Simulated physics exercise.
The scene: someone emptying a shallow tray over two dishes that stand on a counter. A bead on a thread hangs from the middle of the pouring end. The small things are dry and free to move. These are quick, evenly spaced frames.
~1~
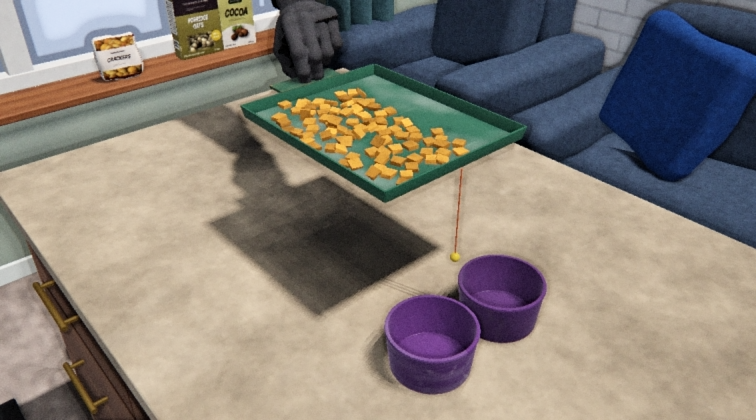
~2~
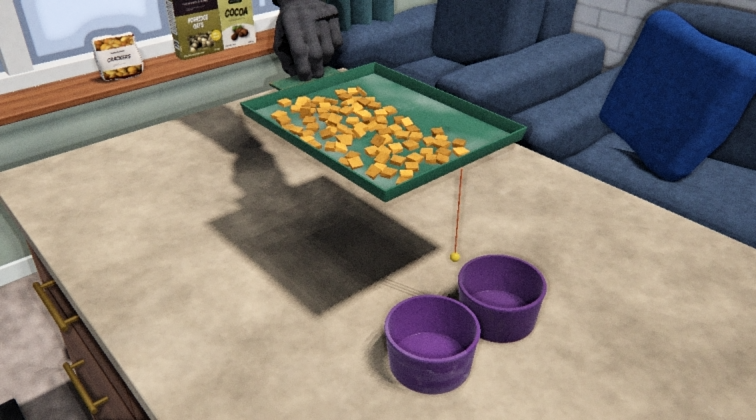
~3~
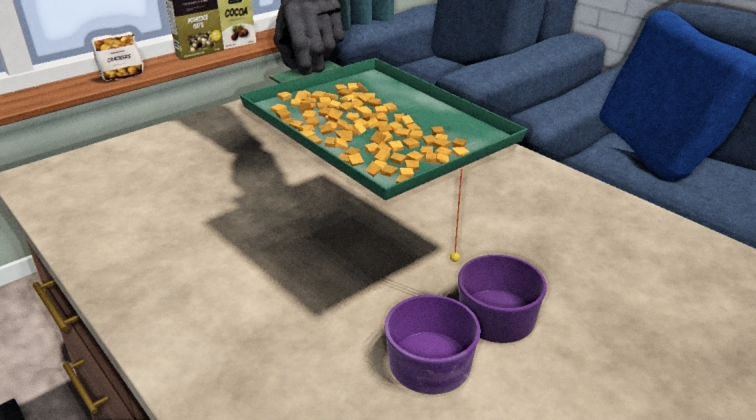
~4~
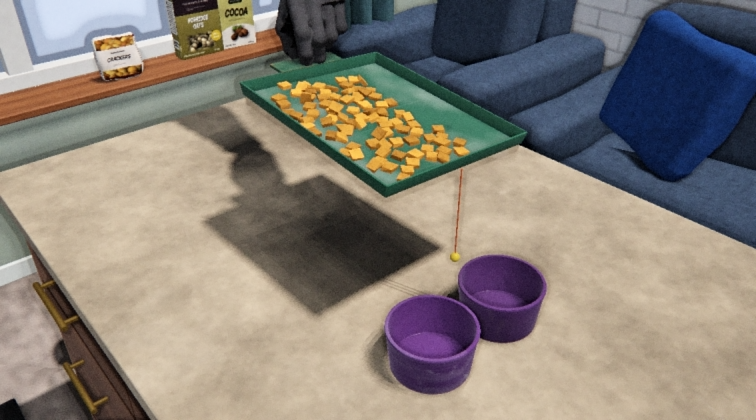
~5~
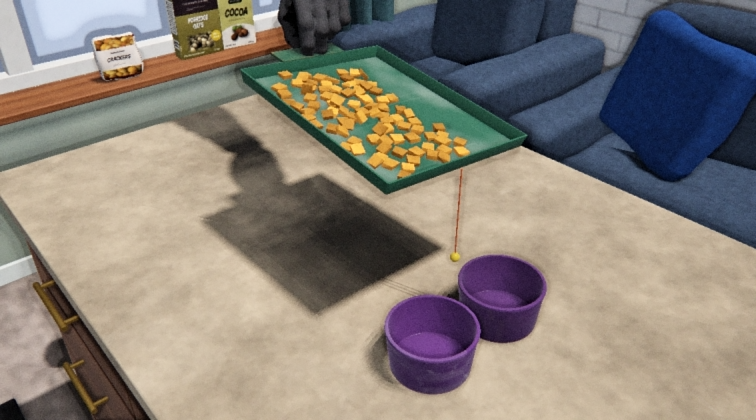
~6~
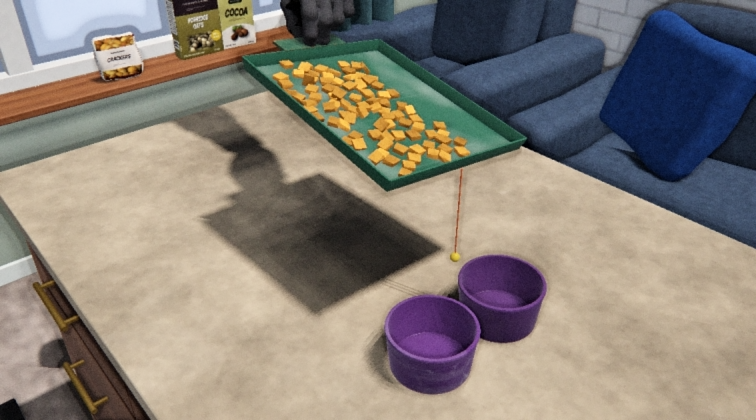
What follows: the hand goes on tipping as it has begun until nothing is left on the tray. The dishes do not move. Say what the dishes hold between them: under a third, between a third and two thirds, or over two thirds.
Caught overall: Under a third.
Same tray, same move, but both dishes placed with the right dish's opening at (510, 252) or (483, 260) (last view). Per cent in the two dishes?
First some 50, then 40 per cent.
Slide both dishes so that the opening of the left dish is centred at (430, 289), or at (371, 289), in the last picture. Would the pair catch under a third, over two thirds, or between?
The first try: One to two thirds. The second: Below one third.
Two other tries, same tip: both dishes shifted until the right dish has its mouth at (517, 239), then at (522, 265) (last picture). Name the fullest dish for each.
In turn: The dish on the right; the right dish.
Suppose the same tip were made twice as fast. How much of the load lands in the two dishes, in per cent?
It comes to 10 per cent or so.
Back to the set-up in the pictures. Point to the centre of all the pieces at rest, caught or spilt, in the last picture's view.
Near (506, 279).
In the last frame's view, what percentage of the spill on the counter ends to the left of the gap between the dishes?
Some 10 per cent.
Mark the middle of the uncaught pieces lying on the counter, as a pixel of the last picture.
Roughly at (503, 270).
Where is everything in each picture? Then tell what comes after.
In the first picture, corners of the pouring end (385, 189) and (523, 126), level; middle of the load (361, 129), small crackers; left dish (464, 367); right dish (533, 317); bead on its thread (455, 257).
In the second picture, corners of the pouring end (386, 188) and (523, 127), level; middle of the load (361, 128).
In the third picture, corners of the pouring end (386, 187) and (523, 129), tipped barely, lowest at the right corner; middle of the load (361, 124).
In the fourth picture, corners of the pouring end (387, 184) and (523, 132), tipped a little, lowest at the right corner; middle of the load (362, 119).
In the fifth picture, corners of the pouring end (389, 181) and (523, 134), tipped a little, lowest at the right corner; middle of the load (362, 113).
In the sixth picture, corners of the pouring end (390, 178) and (523, 137), tipped a little, lowest at the right corner; middle of the load (364, 107); left dish (464, 367); right dish (533, 317).
Just after the last frame, tray tipped steeply; almost all on the tray; just a few outside both; just a few in the air.
A moment on, tray tipped right over; the larger part on the tray; just a few in the right dish; about a tenth outside both.
Further on, tray tipped past a quarter turn; roughly a quarter in the right dish; the larger part outside both.
When it is over, tray tipped past a quarter turn; not one in the left dish; roughly a quarter in the right dish; the larger part outside both.
